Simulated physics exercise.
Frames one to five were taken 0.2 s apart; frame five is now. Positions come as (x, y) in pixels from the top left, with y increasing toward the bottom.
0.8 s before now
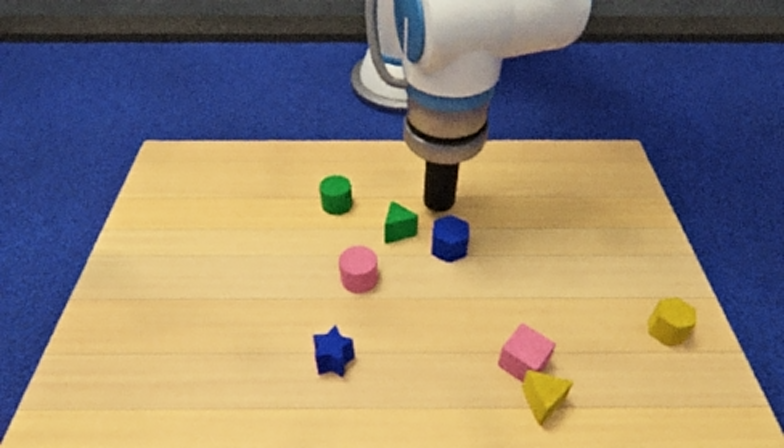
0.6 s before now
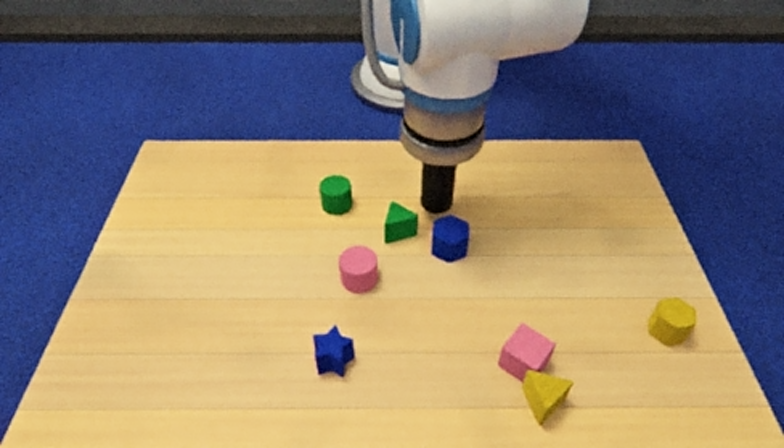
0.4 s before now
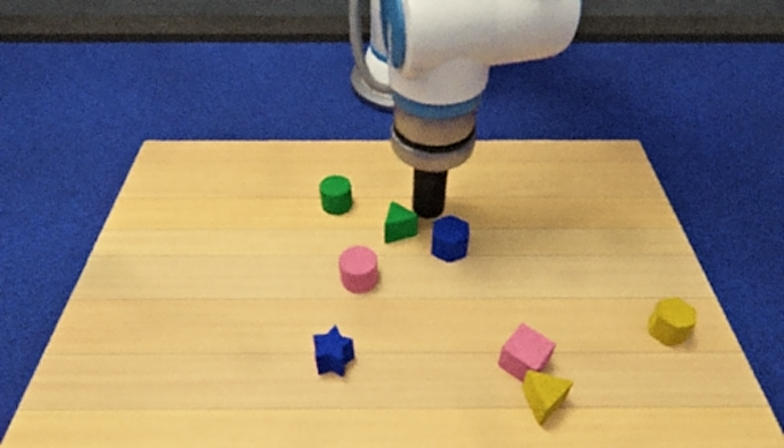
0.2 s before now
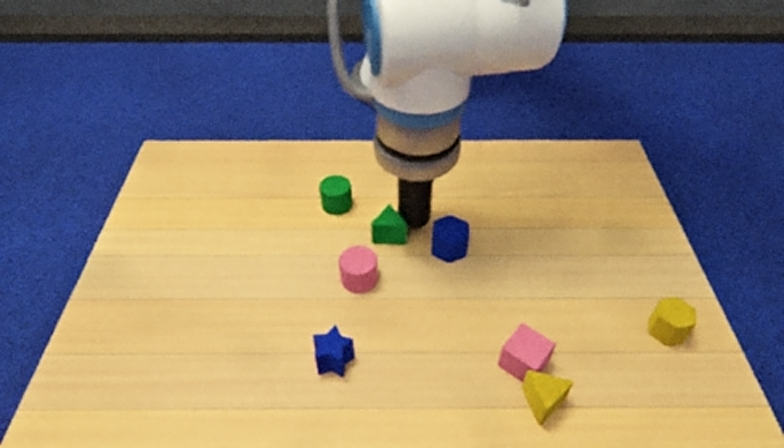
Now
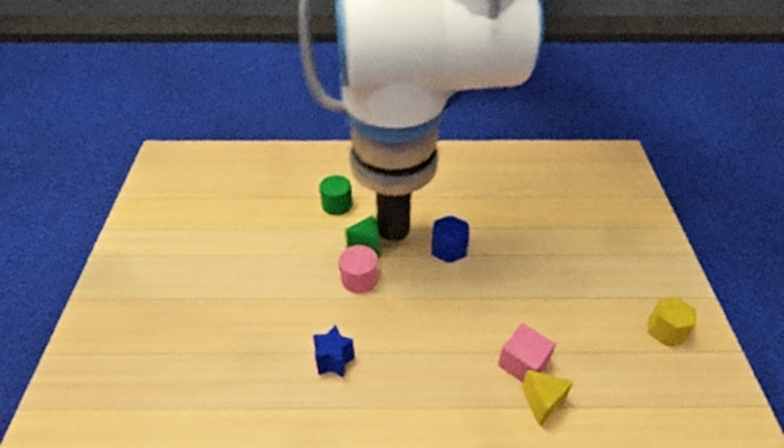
A white and blue robot arm with a black peg reaches over a pale wooden board on a blue surface, seen from a fixed, raised view in front. Near the peg sit a green cylinder, green triangular piece, blue block and pink cylinder, with a blue star lower left and pink and yellow blocks to the right. The peg slides left and slightly nearer, pushing the green triangular piece leftward to just behind the pink cylinder.
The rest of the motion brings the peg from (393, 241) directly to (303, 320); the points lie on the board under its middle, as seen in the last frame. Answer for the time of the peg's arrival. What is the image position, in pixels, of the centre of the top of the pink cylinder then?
The centre of its top face lies at (306, 334).
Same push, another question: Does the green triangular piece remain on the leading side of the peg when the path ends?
No, that is not how it ends up.
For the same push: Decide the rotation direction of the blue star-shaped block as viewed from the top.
The twist is anticlockwise.
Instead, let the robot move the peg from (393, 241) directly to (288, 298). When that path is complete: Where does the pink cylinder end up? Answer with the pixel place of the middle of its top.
The point I'd pick in the picture is (340, 284).
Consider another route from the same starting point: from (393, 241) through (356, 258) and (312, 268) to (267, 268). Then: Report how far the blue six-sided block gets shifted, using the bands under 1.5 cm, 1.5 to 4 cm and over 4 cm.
Ends under 1.5 cm away.
The first path, step by step. One third of the way, peg at (364, 254); pink cylinder at (346, 272); green triangular piece at (336, 237), turned 25° clockwise.
Two thirds of the way, peg at (333, 280); pink cylinder at (323, 303); green triangular piece at (331, 239), turned 50° clockwise.
At the end, peg at (300, 309); blue star-shaped block at (335, 352), turned 30° anticlockwise; pink cylinder at (306, 334); green triangular piece at (331, 239), turned 50° clockwise; blue six-sided block unmoved.
